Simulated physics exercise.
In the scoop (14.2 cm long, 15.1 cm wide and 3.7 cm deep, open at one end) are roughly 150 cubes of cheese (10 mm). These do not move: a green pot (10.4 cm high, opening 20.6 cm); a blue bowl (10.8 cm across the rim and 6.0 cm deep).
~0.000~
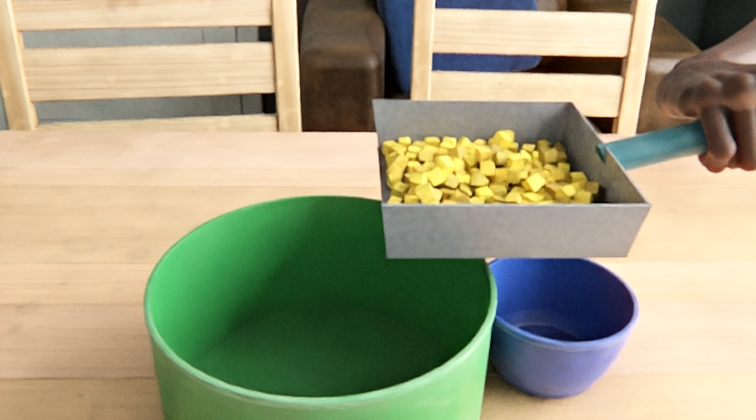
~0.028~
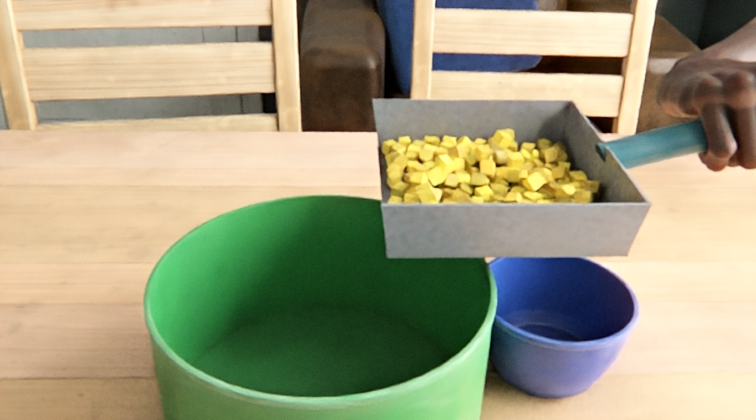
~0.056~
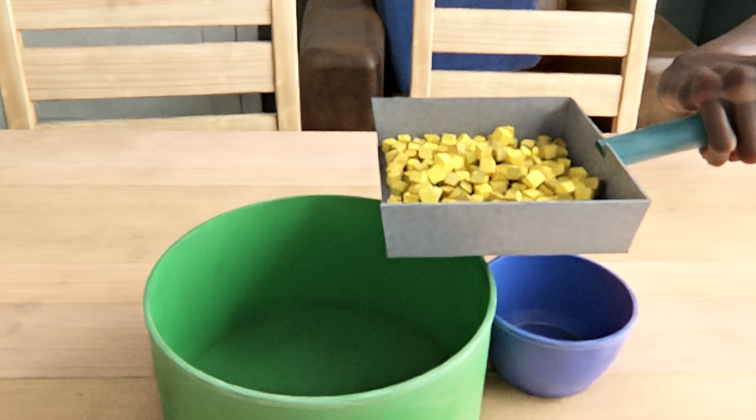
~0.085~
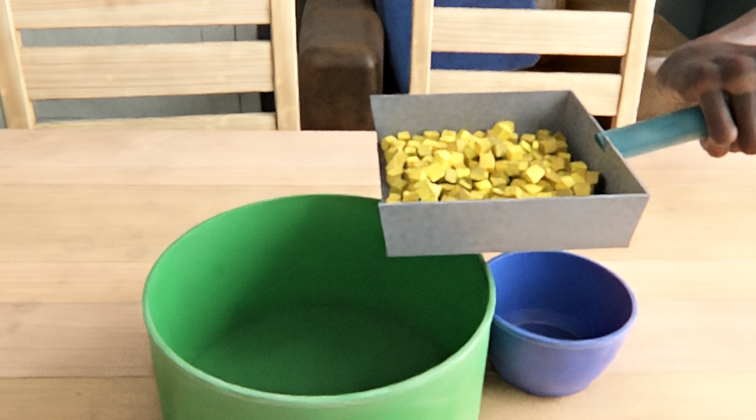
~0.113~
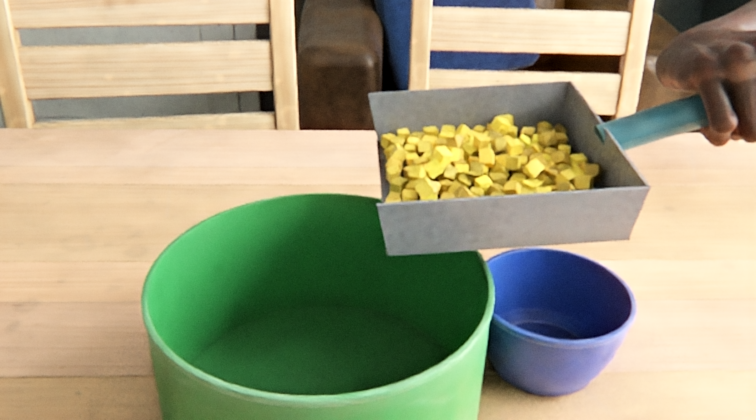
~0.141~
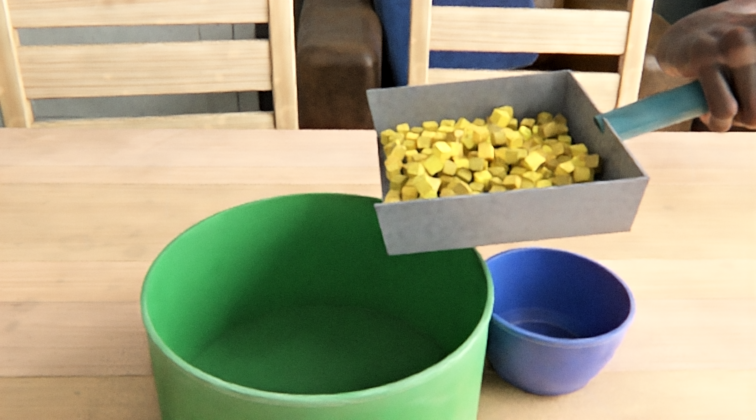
At a wooden table, a hand held a gray scoop of yellow cubes above a green pot and a blue bowl, then slowly tilted it slightly, its left side lower.
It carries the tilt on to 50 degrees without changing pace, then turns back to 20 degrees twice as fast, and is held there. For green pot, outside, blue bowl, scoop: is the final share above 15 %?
Green pot over, outside under, blue bowl under, scoop under.
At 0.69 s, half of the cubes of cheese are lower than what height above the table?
Roughly 12 cm.
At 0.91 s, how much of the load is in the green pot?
Some 95 per cent.
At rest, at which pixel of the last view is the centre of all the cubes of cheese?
At about (274, 365).
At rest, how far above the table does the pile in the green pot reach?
Roughly 2.5 cm.
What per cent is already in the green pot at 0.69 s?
Some 55 per cent.
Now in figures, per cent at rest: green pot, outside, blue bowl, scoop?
Green pot 95; outside 5; blue bowl 0; scoop 0.
After 0.44 s, tilt 33 degrees; scoop 100 %; middle of all pieces near (476, 118).
After 0.69 s, tilt 50 degrees; green pot 55 %, scoop 35 %, in the air 5 %; middle of all pieces near (366, 227).
Then, at 0.91 s, tilt 24 degrees; green pot 95 %, outside 5 %; middle of all pieces near (283, 352).
Then, at 1.13 s, tilt 20 degrees; green pot 95 %, outside 5 %; middle of all pieces near (278, 361).
By 1.9 s all is still; green pot 95 %, outside 5 %, blue bowl 0 %, scoop 0 %.
